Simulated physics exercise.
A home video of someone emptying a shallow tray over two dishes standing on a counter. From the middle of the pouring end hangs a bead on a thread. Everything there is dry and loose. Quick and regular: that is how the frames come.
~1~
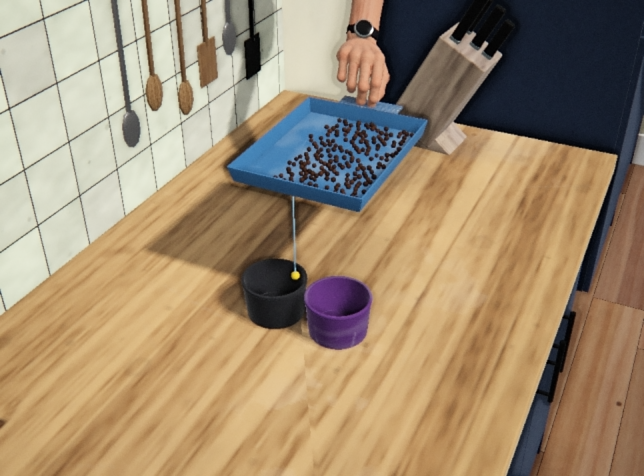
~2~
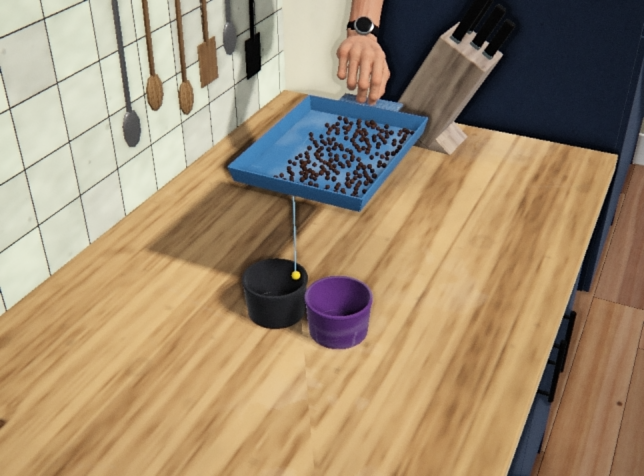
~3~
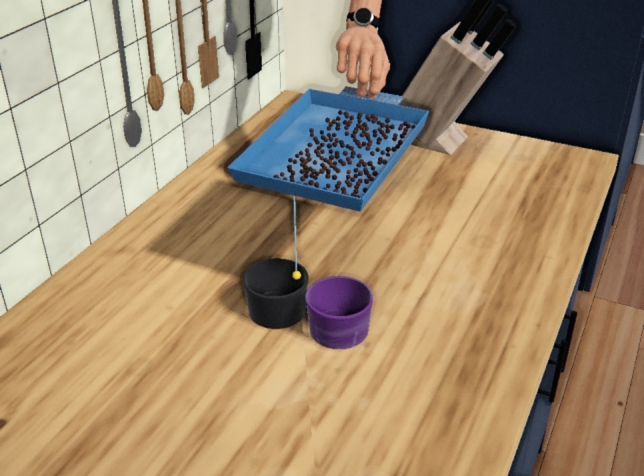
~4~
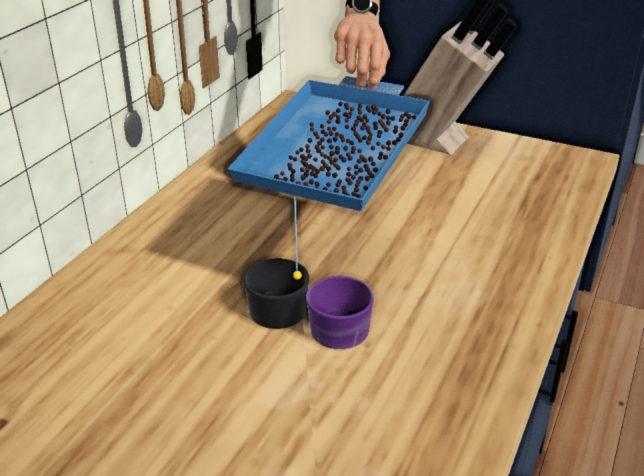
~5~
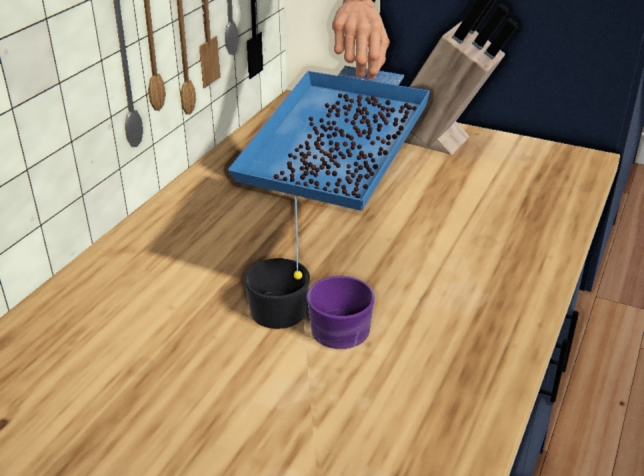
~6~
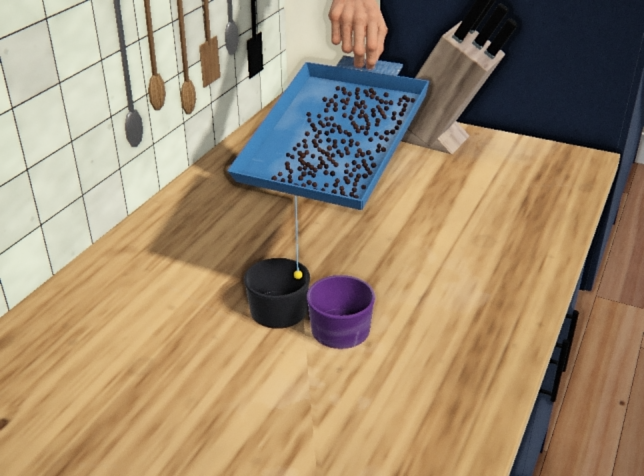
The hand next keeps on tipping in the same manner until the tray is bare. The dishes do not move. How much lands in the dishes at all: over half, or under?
The dishes save the lesser portion.
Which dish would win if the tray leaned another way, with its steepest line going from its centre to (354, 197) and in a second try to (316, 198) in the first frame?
The first try favours the dish to the right; the second favours the dish to the right.
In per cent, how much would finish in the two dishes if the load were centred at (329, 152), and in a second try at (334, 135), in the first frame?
In order, roughly 0 % and 0 %.
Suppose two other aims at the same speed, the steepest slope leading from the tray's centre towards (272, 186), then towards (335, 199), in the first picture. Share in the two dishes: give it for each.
Lab note: Try one about 10 %, try two about 70 %.
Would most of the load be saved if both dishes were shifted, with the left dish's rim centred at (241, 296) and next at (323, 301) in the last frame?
At place one the greater share; at place two a lesser share.
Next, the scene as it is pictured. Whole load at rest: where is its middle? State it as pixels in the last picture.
The centre ends up roughly at (255, 353).
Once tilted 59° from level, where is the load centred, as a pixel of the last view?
Close to (301, 185).
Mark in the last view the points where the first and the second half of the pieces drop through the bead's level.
The opening half passes (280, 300), the closing half (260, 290).
Just after the last frame, tray tipped steeply; almost all on the tray; just a few in the air.
A moment on, tray tipped right over; the larger part on the tray; about a tenth outside both; roughly a quarter in the air.
Further on, tray tipped past a quarter turn; just a few in the right dish; just a few in the left dish; almost all outside both.
When it is over, tray tipped past a quarter turn; just a few in the right dish; just a few in the left dish; almost all outside both.
